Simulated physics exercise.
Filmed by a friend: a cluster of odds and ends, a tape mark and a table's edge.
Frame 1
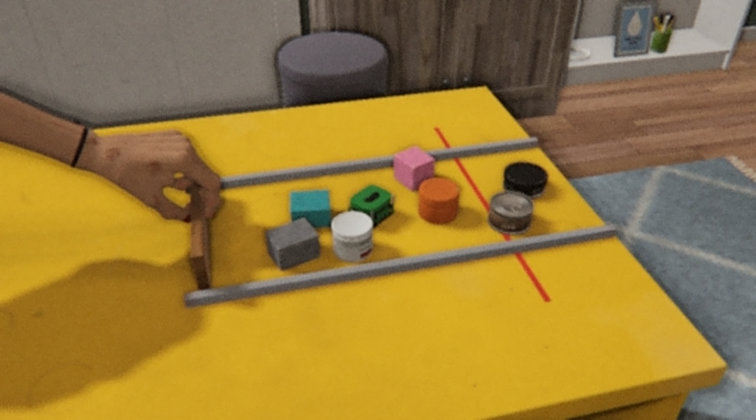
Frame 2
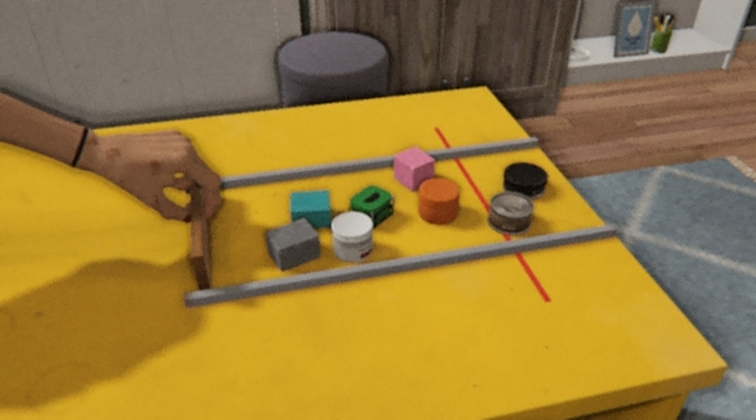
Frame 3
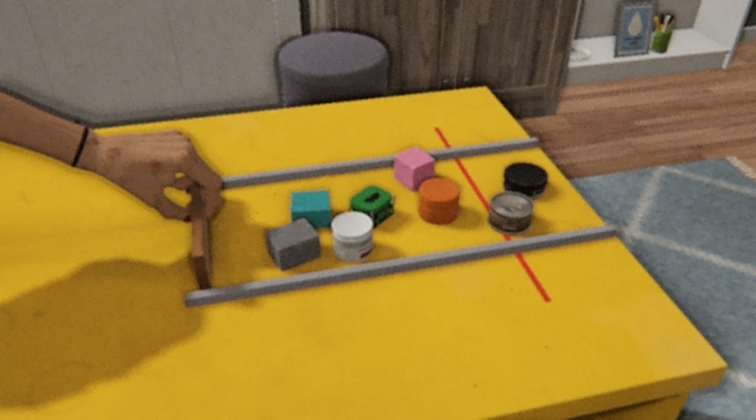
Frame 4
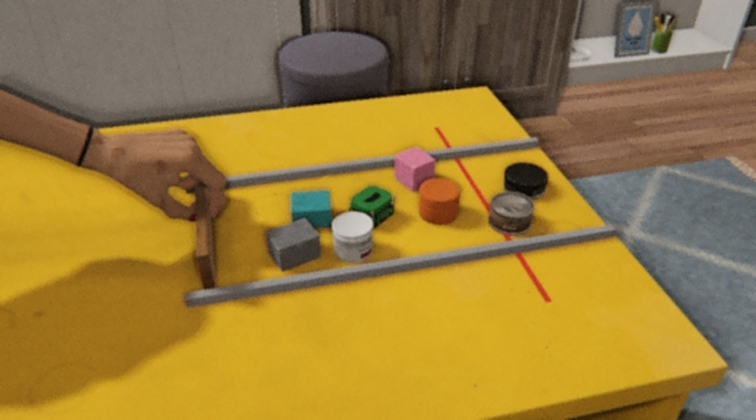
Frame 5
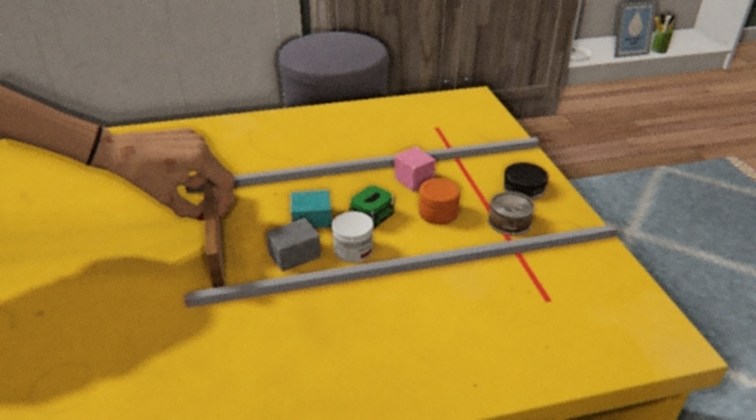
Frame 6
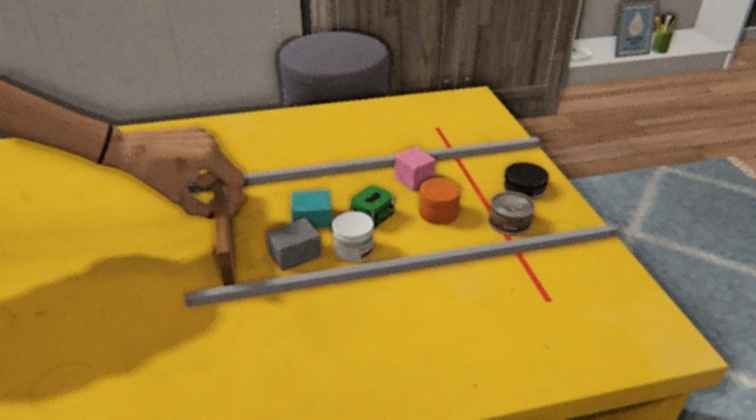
A hand held a small brown board upright at the left of a yellow table, then slid it slightly right between two grey rails, while the blocks, pots and lids ahead stayed still.
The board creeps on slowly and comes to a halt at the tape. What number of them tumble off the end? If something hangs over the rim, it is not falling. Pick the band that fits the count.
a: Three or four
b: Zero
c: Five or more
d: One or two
Zero.
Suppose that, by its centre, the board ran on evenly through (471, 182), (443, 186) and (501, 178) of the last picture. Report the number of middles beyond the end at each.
Place by place, 0, 0 and 2.
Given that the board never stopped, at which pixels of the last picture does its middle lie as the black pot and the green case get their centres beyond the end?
I reckon its middle sits around (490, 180) and then around (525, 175).
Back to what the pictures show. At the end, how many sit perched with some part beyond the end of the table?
The number would be 2.
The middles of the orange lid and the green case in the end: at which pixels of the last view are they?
(539, 191), and the other (522, 172).
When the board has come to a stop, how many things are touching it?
Contact count: 3.
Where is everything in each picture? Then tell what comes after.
In the first picture, black pot (525, 180); brown pot (510, 213); orange lid (439, 201); board (200, 220); tape (482, 199).
In the second picture, brown pot (510, 214); board (200, 220).
In the third picture, orange lid (439, 201); turquoise block (311, 210).
In the fourth picture, black pot (525, 181); green case (372, 207).
In the fifth picture, brown pot (511, 214); grey block (294, 245).
In the sixth picture, black pot (526, 181); brown pot (511, 213); orange lid (440, 201); board (222, 217); tape (483, 199).
Soon after, none off yet; black pot at rest near (526, 181); brown pot at rest near (511, 213); orange lid at rest near (440, 201).
Then, none off yet; black pot at rest near (526, 181); brown pot moving near (519, 215); orange lid moved about its own width near (481, 199).
At rest, the number that fall off is zero.
